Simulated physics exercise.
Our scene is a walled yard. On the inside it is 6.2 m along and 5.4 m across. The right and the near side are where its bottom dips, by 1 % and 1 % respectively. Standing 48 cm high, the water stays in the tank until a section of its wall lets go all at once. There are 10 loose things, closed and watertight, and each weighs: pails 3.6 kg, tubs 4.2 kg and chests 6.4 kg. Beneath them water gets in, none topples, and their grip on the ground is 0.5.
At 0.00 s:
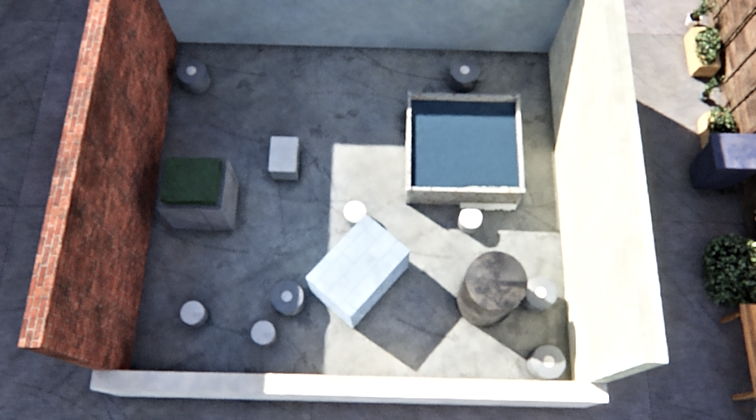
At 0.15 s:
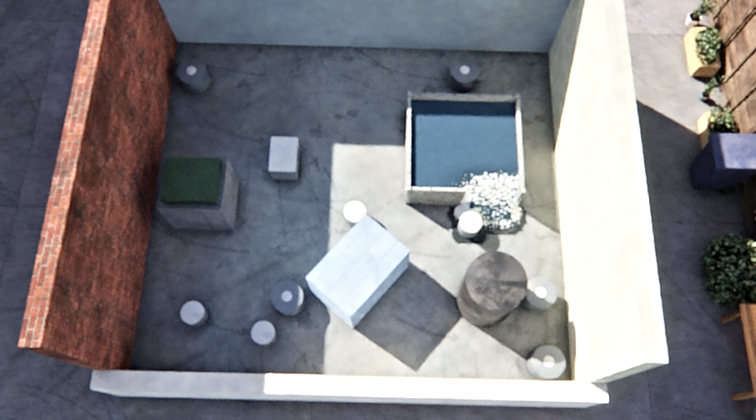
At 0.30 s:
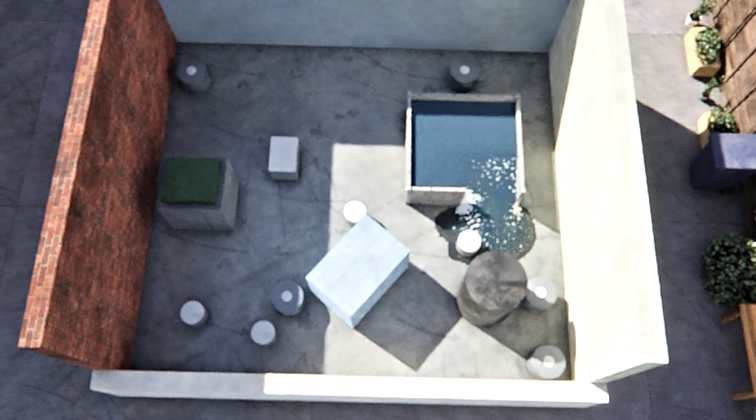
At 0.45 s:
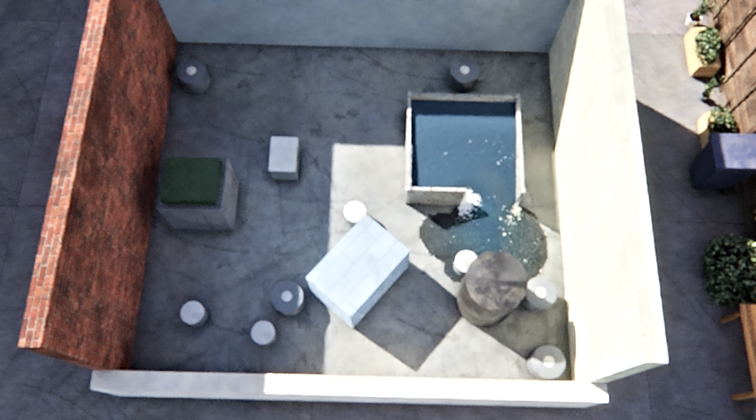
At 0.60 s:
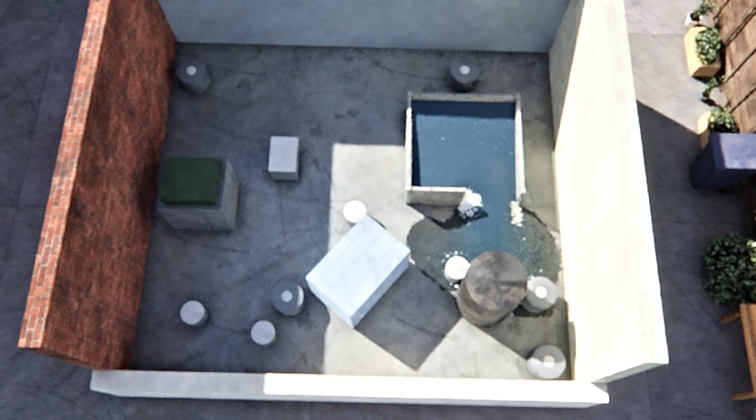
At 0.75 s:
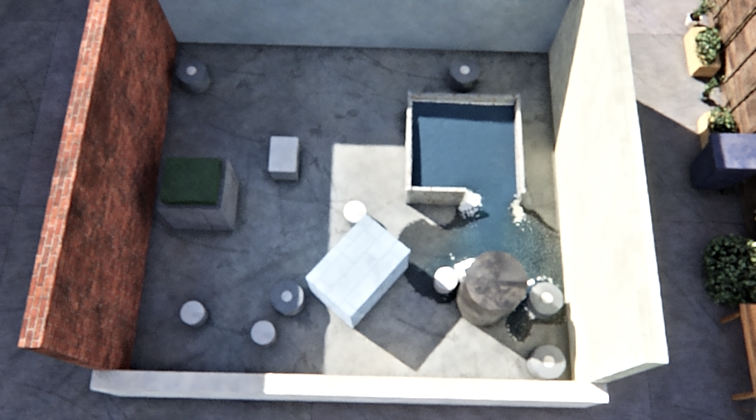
The video shows a walled yard from above as water bursts from a square pool's near side and spreads across the floor, pushing a small white tub toward the near wall before a grey tub on the right shifts slightly.
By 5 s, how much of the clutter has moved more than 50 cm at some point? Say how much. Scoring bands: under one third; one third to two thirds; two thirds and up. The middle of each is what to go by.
It is a third to two thirds.
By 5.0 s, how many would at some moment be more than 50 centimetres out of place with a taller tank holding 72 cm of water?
Under that setup the answer is 6.
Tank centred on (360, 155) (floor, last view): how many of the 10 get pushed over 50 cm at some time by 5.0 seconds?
Result: 2 of them.
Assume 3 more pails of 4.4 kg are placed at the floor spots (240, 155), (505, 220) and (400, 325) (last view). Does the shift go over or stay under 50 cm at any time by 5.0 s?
Note, in sequence: Under threshold; over threshold; over threshold.
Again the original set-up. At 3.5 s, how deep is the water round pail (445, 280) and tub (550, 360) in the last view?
10 and 16 cm.
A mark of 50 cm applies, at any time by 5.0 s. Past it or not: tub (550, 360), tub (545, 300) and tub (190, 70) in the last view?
Well, in turn that's topping it, topping it, not reaching it.
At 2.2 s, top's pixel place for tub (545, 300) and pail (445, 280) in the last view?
I'd say close to (541, 355) and close to (387, 366).
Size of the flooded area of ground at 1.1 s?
Close to 6.5 m2, I'd say.
After 1.1 s 2 of 10 are over 50 cm from their spots; 1 afloat.
After 2.2 s 3 of 10 are over 50 cm from their spots; 2 afloat.
After 3.5 s 3 of 10 are over 50 cm from their spots; 3 afloat.
After 5.0 s 4 of 10 are over 50 cm from their spots, and 4 have been at some point; 4 afloat.
